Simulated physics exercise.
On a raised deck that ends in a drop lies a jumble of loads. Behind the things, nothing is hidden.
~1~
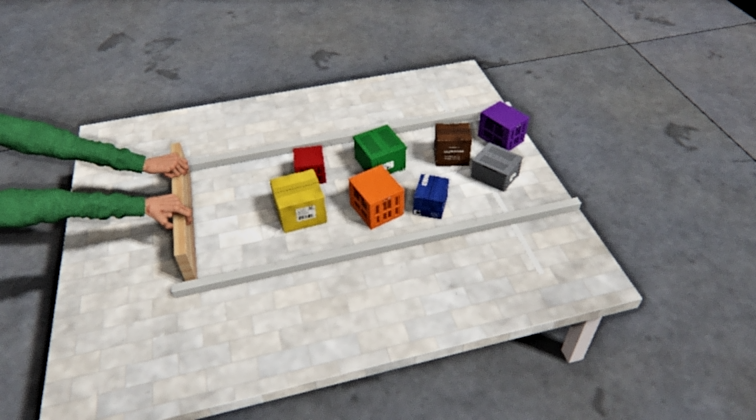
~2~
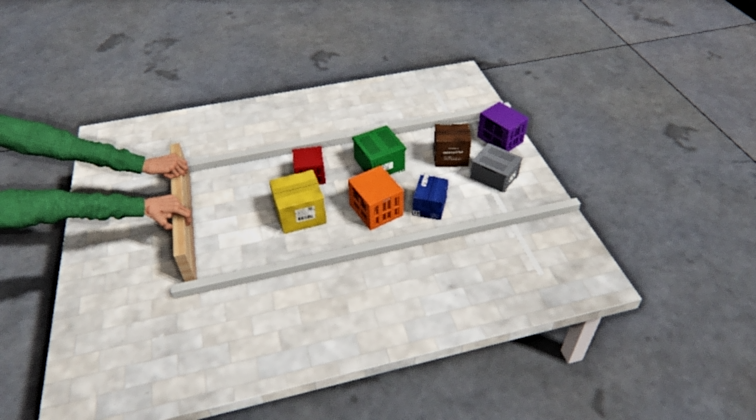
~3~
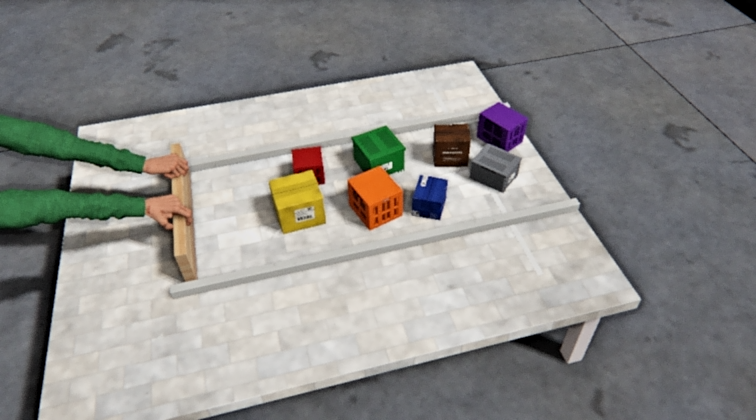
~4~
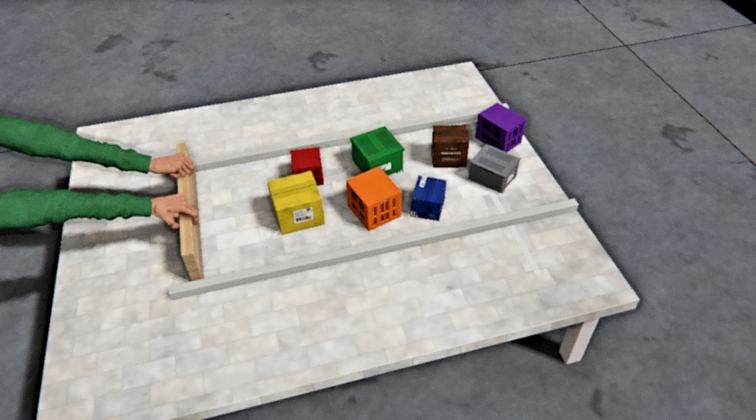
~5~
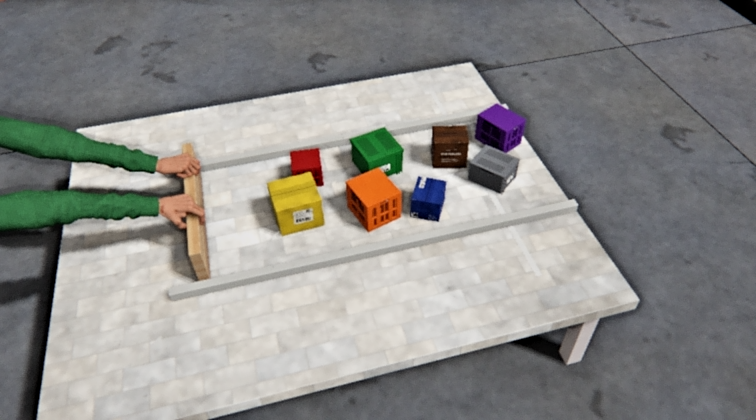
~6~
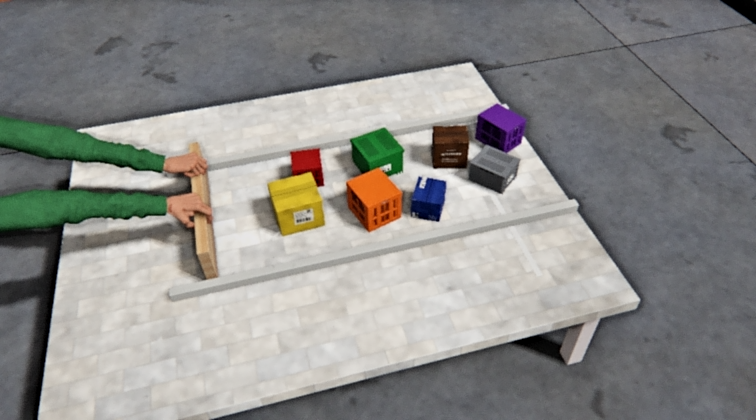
Two green-sleeved arms reach in from the left, gripping an upright wooden plank on a pale, brick-patterned table above a grey floor, seen from a raised angle. Between two light rails sit red, yellow, green, orange, blue, brown, grey and purple boxes and crates, with purple at the far right. The hands slide the plank slowly rightward a short way, while the boxes stay put and the view barely shifts.
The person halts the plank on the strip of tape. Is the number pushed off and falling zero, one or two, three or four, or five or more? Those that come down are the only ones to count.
The ones that plunge will number three or four.
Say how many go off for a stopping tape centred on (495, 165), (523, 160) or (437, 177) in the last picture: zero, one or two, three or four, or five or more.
Taking them in turn, more than four; more than four; one to two.
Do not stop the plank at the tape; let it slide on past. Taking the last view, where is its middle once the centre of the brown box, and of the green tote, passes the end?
Around (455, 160), then around (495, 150).
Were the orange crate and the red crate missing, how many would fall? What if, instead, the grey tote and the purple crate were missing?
Going first to second: 1 and 2.
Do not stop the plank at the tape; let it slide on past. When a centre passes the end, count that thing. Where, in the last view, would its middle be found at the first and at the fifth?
Roughly (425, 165) and then roughly (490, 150).
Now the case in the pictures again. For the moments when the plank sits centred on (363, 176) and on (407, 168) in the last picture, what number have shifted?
That gives 5 for the first and 8 for the second.
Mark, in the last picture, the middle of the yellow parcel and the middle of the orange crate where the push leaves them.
Final spots - yellow parcel (504, 162), orange crate (552, 177).
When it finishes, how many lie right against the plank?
My count gives 2.
A little later, none off yet; purple crate at rest near (500, 129); grey tote at rest near (494, 170); brown box at rest near (450, 147).
Next, none off yet; purple crate at rest near (500, 129); grey tote shifted a little near (498, 168); brown box shifted a little near (465, 143).
When it is over, the number that fall off is three or four; down, blue parcel, brown box, grey tote and purple crate.
